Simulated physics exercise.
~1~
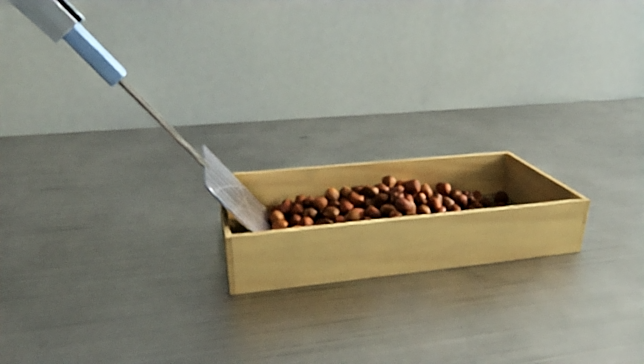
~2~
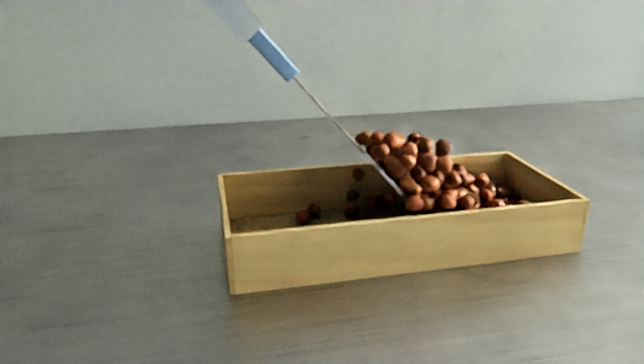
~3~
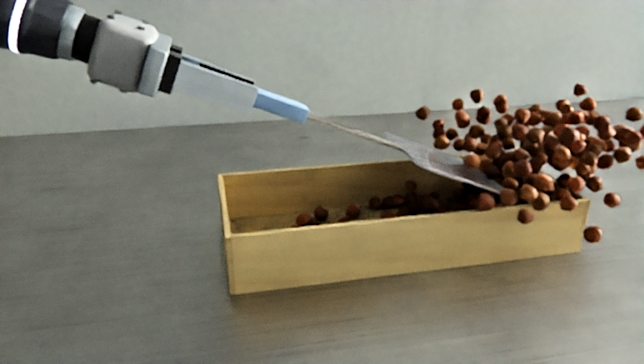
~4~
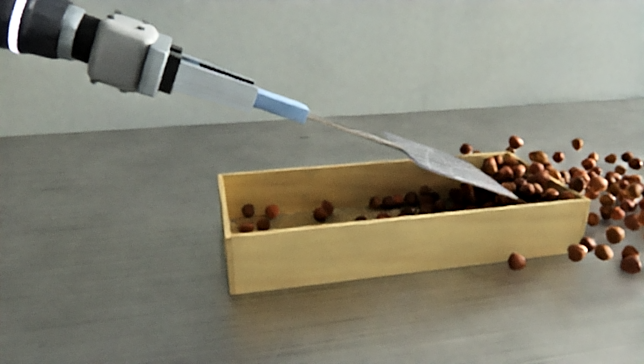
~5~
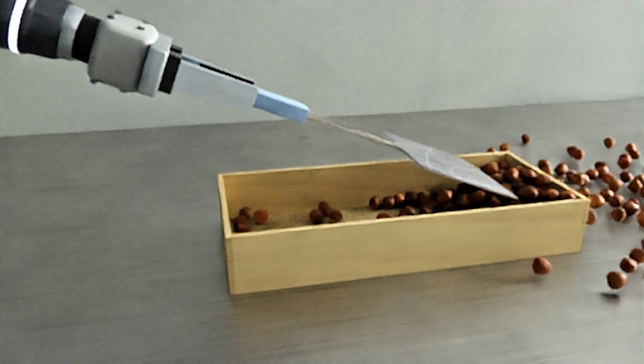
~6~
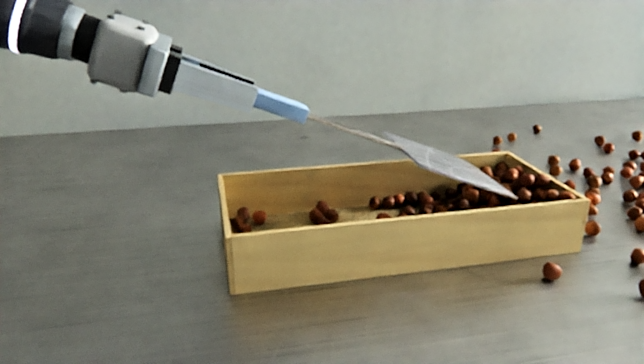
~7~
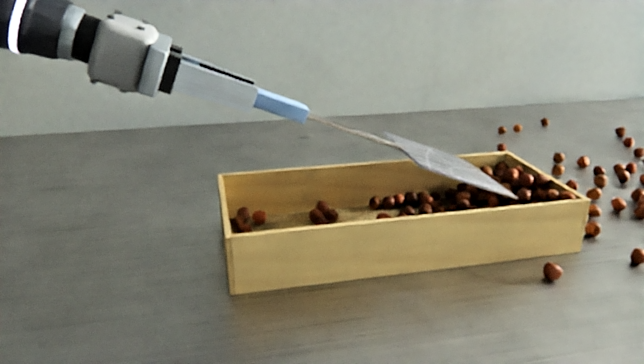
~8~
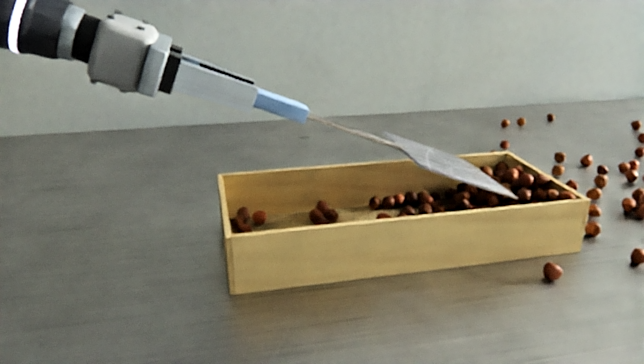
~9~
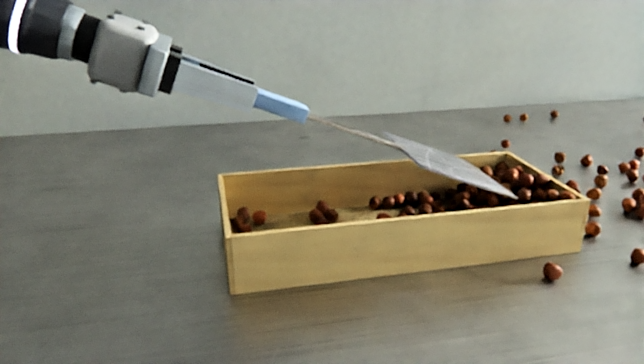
On a grey table, a robot arm swept a spatula rightward through a wooden-looking tray of hazelnuts, piling them up and flinging many over the far right end, then held still while the spilled nuts scattered and settled, leaving plenty inside.
